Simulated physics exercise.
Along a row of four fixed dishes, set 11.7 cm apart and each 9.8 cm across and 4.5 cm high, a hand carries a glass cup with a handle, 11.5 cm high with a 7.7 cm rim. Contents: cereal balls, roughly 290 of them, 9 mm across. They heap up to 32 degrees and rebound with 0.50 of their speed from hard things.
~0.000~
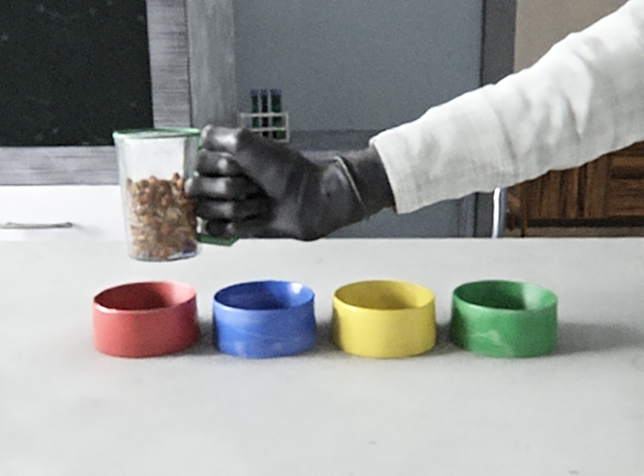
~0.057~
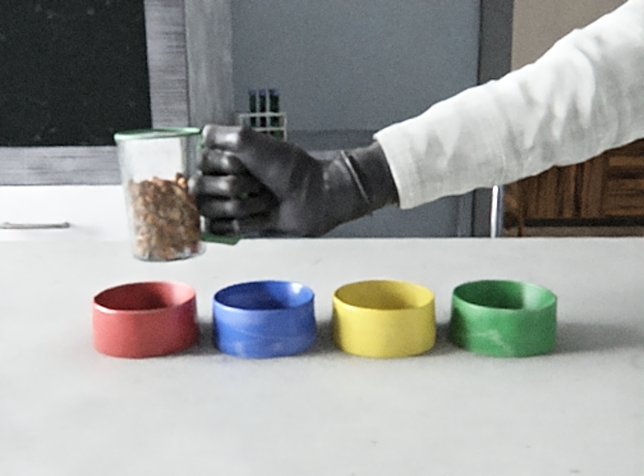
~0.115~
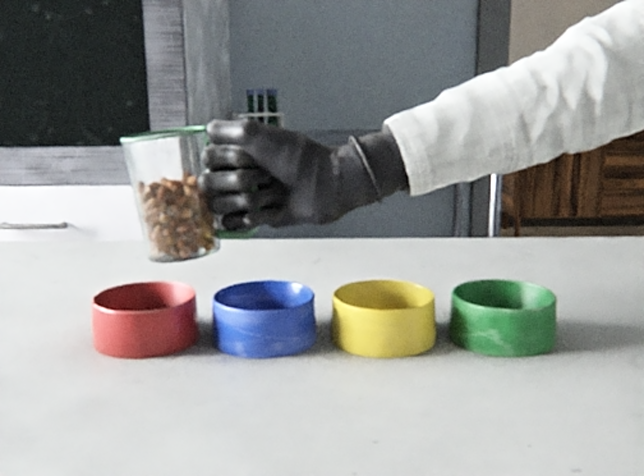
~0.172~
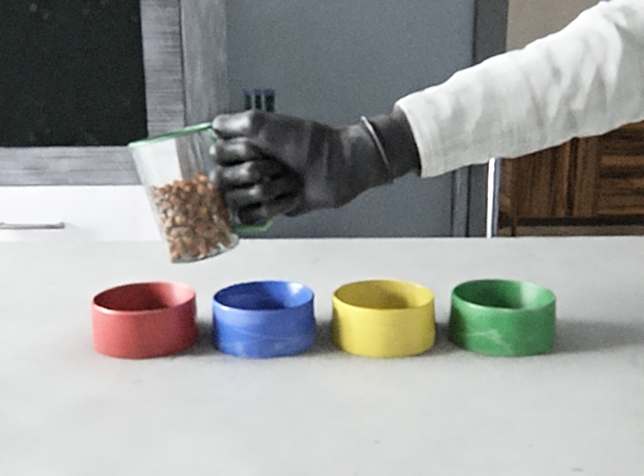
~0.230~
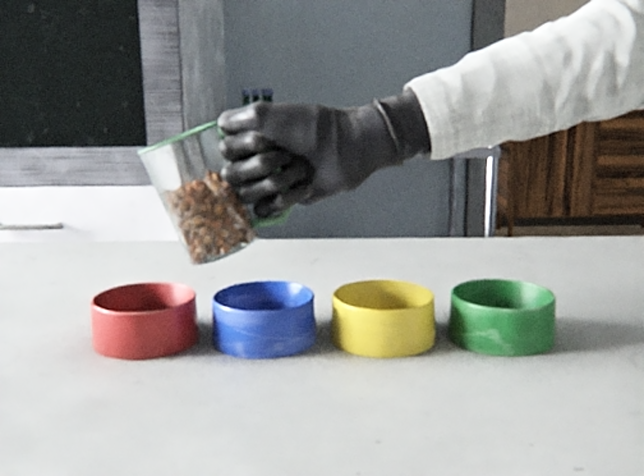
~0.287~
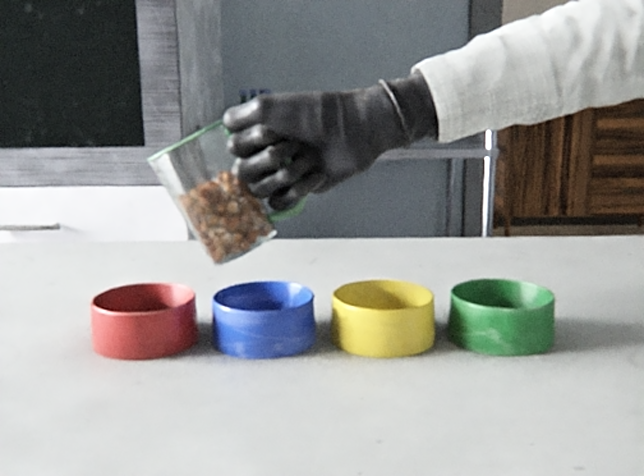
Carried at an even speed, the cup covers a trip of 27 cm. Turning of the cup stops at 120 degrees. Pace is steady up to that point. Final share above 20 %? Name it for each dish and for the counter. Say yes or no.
Red dish: No, blue dish: No, green dish: No, yellow dish: Yes, counter: No.
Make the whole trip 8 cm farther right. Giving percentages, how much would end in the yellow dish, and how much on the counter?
Shares in that case - yellow 10 / counter 40.
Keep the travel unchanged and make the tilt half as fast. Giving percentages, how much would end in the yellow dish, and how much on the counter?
In that case you'd see yellow at 100 and the counter at 0.
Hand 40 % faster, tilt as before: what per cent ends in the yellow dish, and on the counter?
Yellow 100, counter 0.
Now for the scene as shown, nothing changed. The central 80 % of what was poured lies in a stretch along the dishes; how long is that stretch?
It spans about 6 centimetres along the dishes.
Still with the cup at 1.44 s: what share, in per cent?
I'd say close to 20 per cent.
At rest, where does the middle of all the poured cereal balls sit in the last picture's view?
(375, 314).
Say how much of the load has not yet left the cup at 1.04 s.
I reckon around 95 per cent.
Then, at 0.74 s, tilt 79 degrees; cup holds 100 %.
After 1.04 s, tilt 114 degrees; cup holds 95 %.
After 1.44 s, tilt 120 degrees; cup holds 20 %, yellow 75 %.
At rest (2.1 s), red 0 %, blue 0 %, green 0 %, yellow 95 %, counter 0 %.
